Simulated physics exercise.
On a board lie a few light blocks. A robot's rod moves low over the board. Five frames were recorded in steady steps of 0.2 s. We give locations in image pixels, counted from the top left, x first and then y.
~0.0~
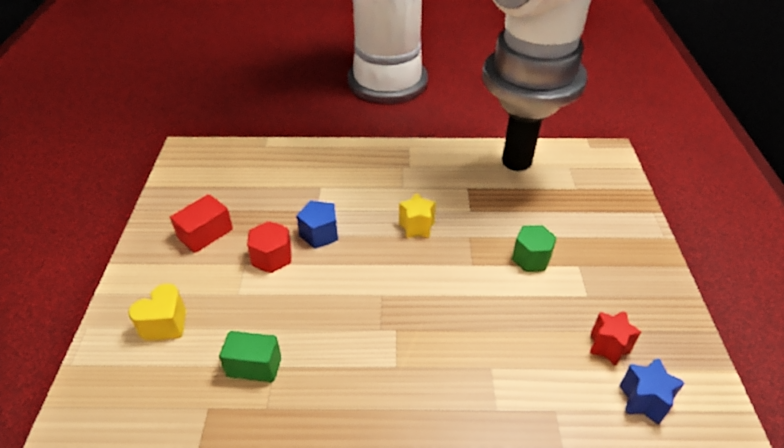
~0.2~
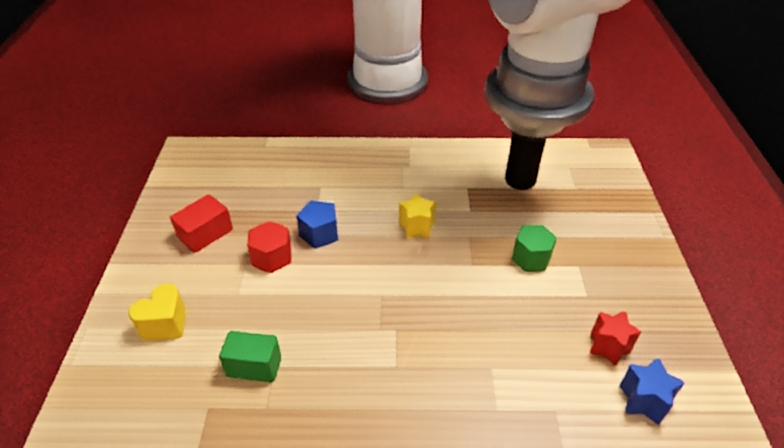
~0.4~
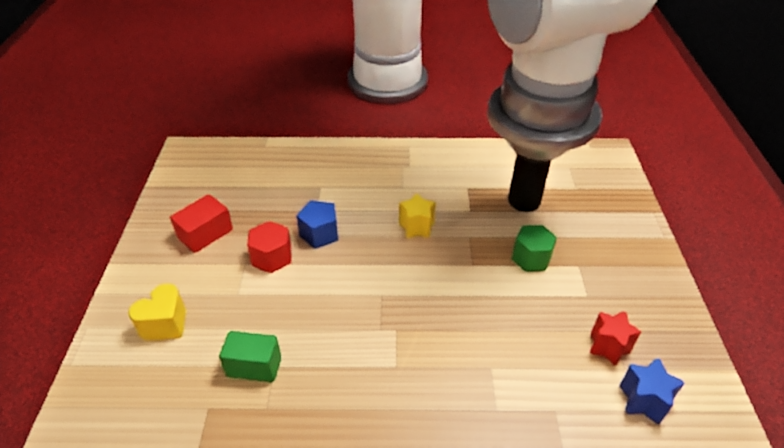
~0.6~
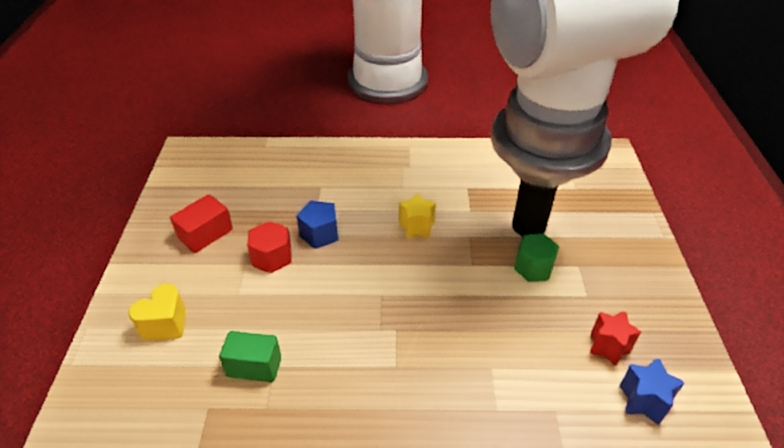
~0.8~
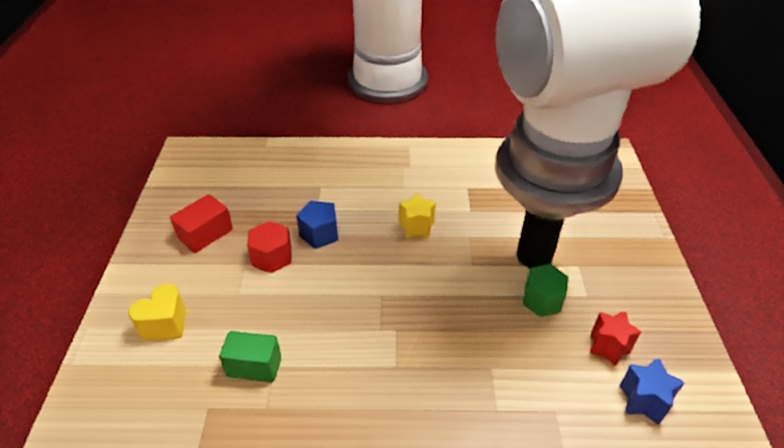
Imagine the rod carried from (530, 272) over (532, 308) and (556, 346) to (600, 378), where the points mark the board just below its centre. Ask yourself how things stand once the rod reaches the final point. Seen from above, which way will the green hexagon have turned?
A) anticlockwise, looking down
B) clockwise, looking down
The answer is B.
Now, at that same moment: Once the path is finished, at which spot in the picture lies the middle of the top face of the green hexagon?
By then it is at (605, 397).
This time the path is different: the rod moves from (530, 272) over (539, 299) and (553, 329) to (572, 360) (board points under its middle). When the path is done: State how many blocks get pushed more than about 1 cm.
I foresee one block being moved.
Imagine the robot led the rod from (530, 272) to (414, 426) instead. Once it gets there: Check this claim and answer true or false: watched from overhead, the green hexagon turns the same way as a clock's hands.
Answer: False.
On the path given first. One third of the way, rod (536, 294); green hexagon (559, 319), turned 20° anticlockwise.
Two thirds of the way, rod (561, 332); green hexagon (580, 362).
At the end, rod (606, 364); green hexagon (605, 397), turned 50° clockwise; red star (629, 330), turned 40° anticlockwise; blue star unmoved.
